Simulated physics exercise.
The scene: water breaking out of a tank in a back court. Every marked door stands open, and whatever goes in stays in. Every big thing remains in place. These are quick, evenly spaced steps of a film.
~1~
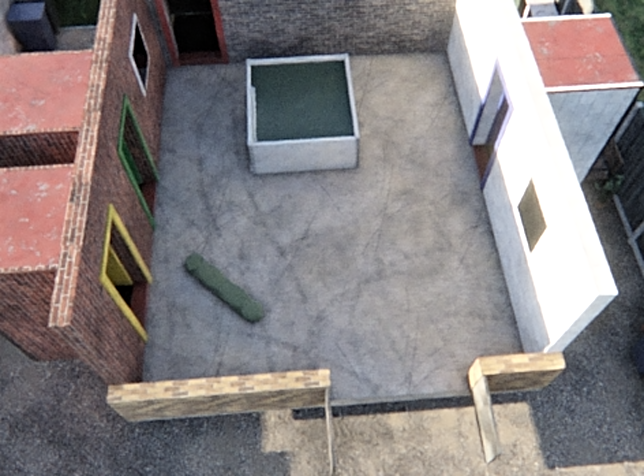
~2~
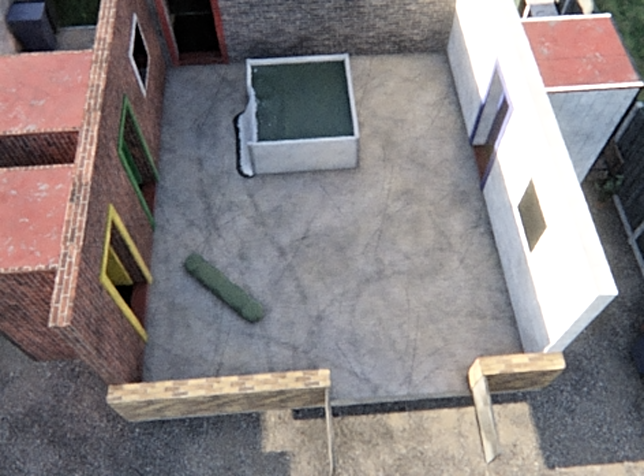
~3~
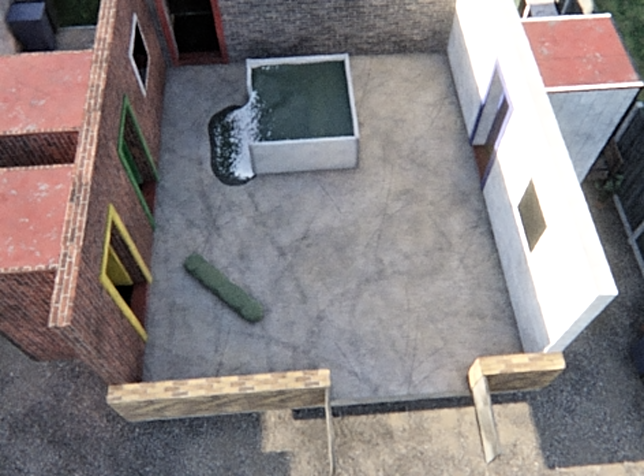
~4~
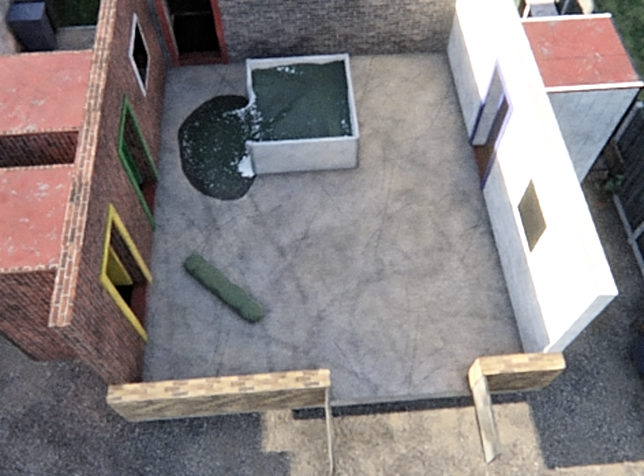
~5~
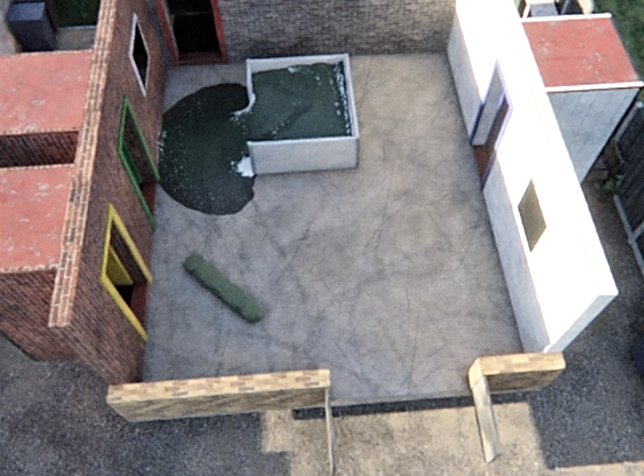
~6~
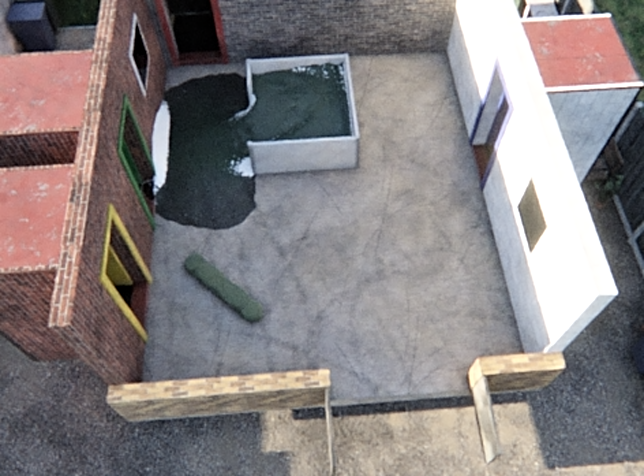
The clip opens on a walled court seen from above, with a white-sided tank of dark green water standing whole near the back wall. Water breaks out through the tank's left side, foaming white, then spreads across the paving in a widening dark pool that reaches the brick wall on the left.
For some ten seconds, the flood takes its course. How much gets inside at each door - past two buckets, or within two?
The blue door within two, the red door past two, the yellow door within two, the green door past two.
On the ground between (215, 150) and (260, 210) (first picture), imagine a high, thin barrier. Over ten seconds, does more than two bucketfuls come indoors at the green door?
My guess is that the green one stays within limits.
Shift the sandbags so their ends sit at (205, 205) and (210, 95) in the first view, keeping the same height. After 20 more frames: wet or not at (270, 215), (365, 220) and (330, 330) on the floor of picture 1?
Results in turn: Reached, then unreached, then reached.
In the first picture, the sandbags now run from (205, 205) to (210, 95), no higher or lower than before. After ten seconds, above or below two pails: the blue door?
The blue door falls short.
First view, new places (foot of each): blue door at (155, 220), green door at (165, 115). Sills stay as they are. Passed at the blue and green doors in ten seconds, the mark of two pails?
So the blue one runs past it while the green one runs past it.
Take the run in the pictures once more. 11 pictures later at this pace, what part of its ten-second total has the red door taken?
Around 20 %.
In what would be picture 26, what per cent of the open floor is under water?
Near 45 in a hundred.
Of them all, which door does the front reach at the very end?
It's the blue door.
A moment on, water covers 20 % of the floor; the blue door not reached, the red door wet at the sill, nothing in, the yellow door not reached, the green door over two buckets in.
Next, water covers 25 % of the floor; the blue door not reached, the red door over two buckets in, the yellow door wet at the sill, nothing in, the green door far over two buckets in.
Then, water covers 45 % of the floor; the blue door not reached, the red door far over two buckets in, the yellow door under two buckets in, the green door far over two buckets in.
Later, water covers 80 % of the floor; the blue door wet at the sill, nothing in, the red door far over two buckets in, the yellow door under two buckets in, the green door far over two buckets in.
In the end, water covers 95 % of the floor; the blue door under two buckets in, the red door far over two buckets in, the yellow door under two buckets in, the green door far over two buckets in.
